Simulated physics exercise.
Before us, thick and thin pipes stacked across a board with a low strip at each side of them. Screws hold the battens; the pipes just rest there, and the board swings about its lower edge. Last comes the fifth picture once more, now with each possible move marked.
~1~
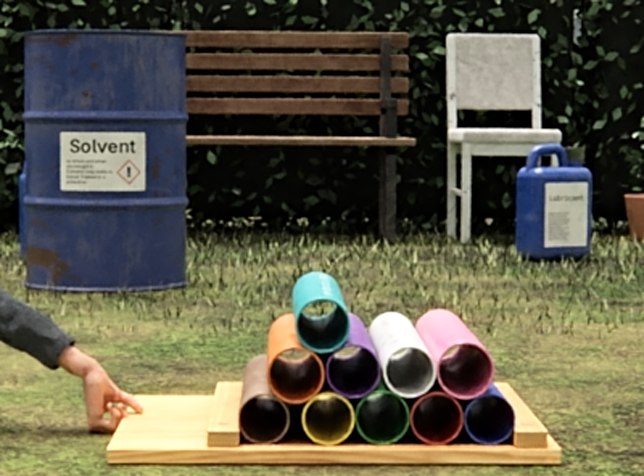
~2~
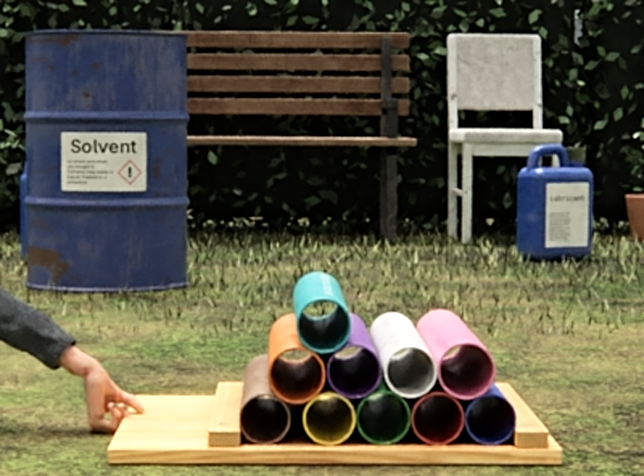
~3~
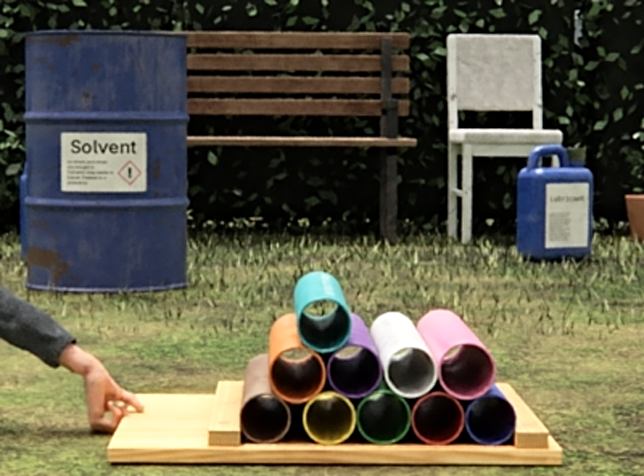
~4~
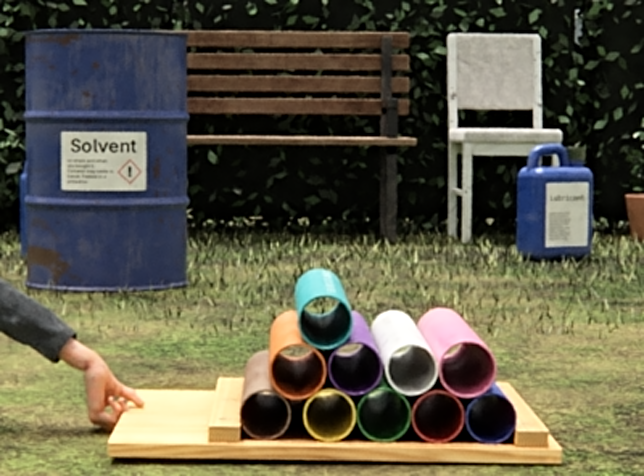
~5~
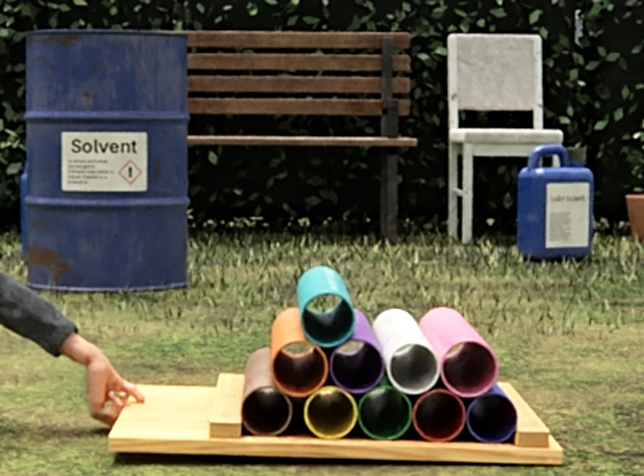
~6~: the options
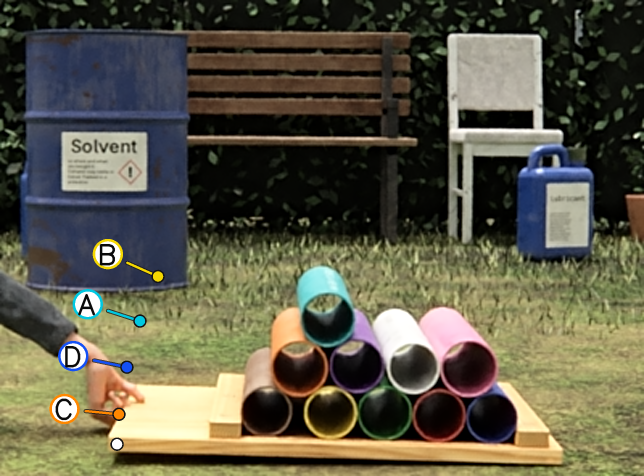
In this clip, a hand at the left slowly lifts the near end of a wooden board slightly off the grass, while the colourful pipes stacked between its two side strips stay in place, with a solvent drum and bench behind.
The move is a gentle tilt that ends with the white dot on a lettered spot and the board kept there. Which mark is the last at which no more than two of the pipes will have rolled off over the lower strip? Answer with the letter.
The highest mark that will do is B.
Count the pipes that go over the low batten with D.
At D the number is none.
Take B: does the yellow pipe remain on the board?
The yellow pipe: Yes.
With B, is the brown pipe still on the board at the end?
Yes, with B.
On the copy, A at (140, 321); B at (158, 277); C at (119, 414); D at (127, 367); the white dot at (117, 444).
On B. First, board at 15°.
Then, board at 24°.
Finally, board at 24°, none over the low batten.
By contrast, A none over the low batten; C none over the low batten; D none over the low batten.
